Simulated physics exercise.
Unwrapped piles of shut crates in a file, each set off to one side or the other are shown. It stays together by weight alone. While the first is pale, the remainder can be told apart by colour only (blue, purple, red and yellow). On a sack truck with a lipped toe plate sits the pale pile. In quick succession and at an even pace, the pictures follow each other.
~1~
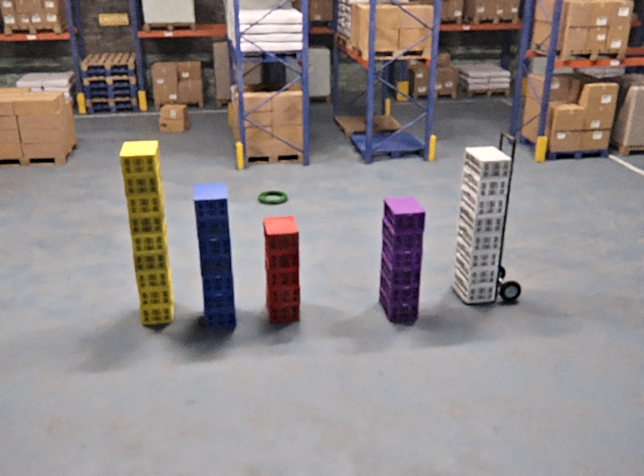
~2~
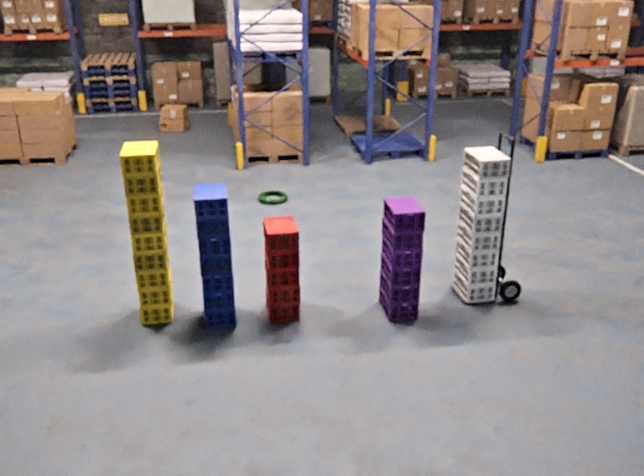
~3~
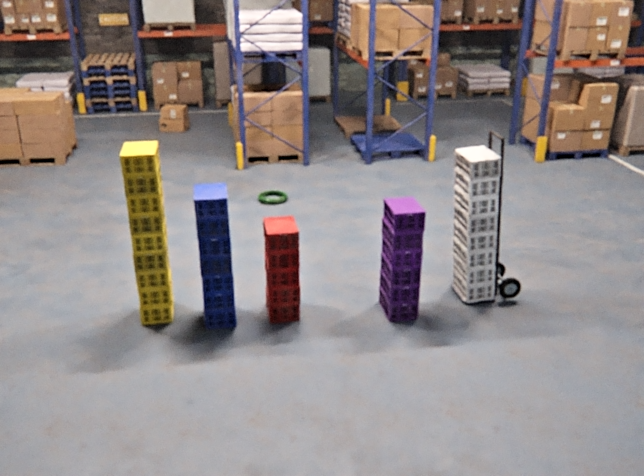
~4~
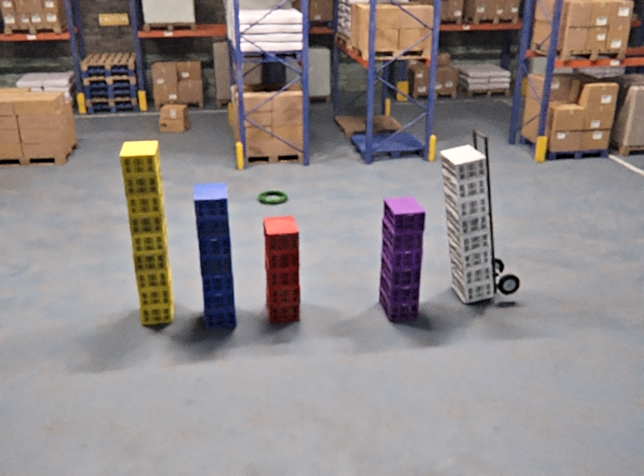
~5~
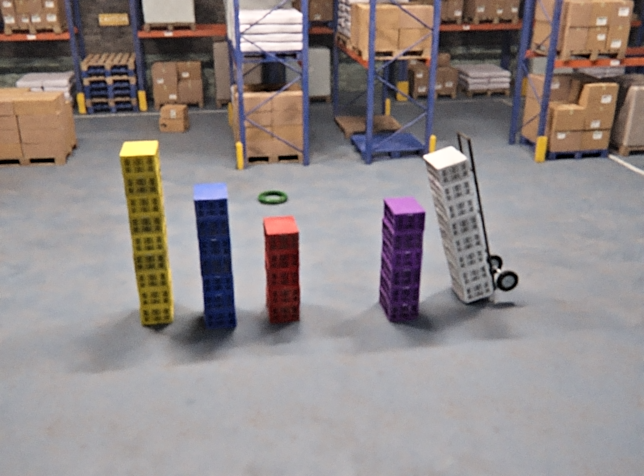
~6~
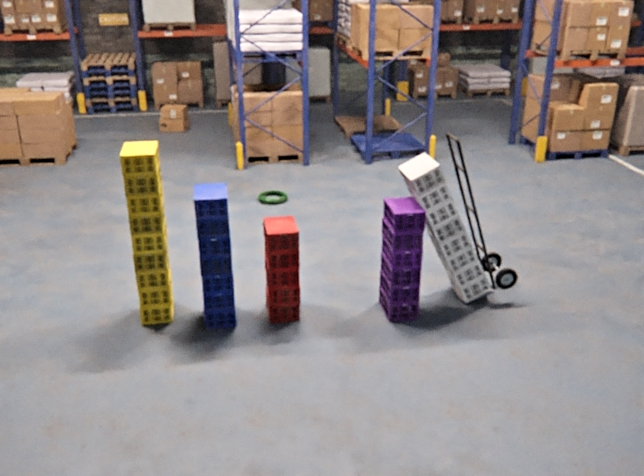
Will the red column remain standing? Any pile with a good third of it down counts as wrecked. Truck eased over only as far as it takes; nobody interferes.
Yes.
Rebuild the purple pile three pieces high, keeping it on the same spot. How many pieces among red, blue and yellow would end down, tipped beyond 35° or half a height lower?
Red 0, blue 0, yellow 0.
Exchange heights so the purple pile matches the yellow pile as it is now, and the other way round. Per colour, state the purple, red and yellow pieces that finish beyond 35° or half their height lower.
Colour by colour: Purple 8; red 4; yellow 5.
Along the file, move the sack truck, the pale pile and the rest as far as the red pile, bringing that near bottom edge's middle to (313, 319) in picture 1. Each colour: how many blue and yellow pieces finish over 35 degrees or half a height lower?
I'd put blue at 0 and yellow at 0.
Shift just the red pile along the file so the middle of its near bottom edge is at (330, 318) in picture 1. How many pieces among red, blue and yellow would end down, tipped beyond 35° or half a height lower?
Red 4, blue 0, yellow 0.
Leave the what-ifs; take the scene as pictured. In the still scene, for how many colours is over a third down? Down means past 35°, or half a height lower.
The total is 1.
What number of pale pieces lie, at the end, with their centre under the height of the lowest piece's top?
Of the pale pieces, the number is 8.
Just after the last frame, 8 of the pale pile down; none of the 5 red crates down (0 of 27 in all colours); top red crate unmoved; top purple crate tilted a little.
A moment on, 8 of the pale pile down; none of the 5 red crates down (6 of 27 in all colours); top red crate moved half its height; top purple crate tilted well over, about its own height lower.
Further on, 7 of the pale pile down; none of the 5 red crates down (5 of 27 in all colours); top red crate tilted a little; top purple crate on its side.
When it is over, 7 of the pale pile down; none of the 5 red crates down (5 of 27 in all colours); top red crate tilted a little; top purple crate on its side. In pixels of the last frame, middles, top red crate near (244, 232), top purple crate near (204, 326).
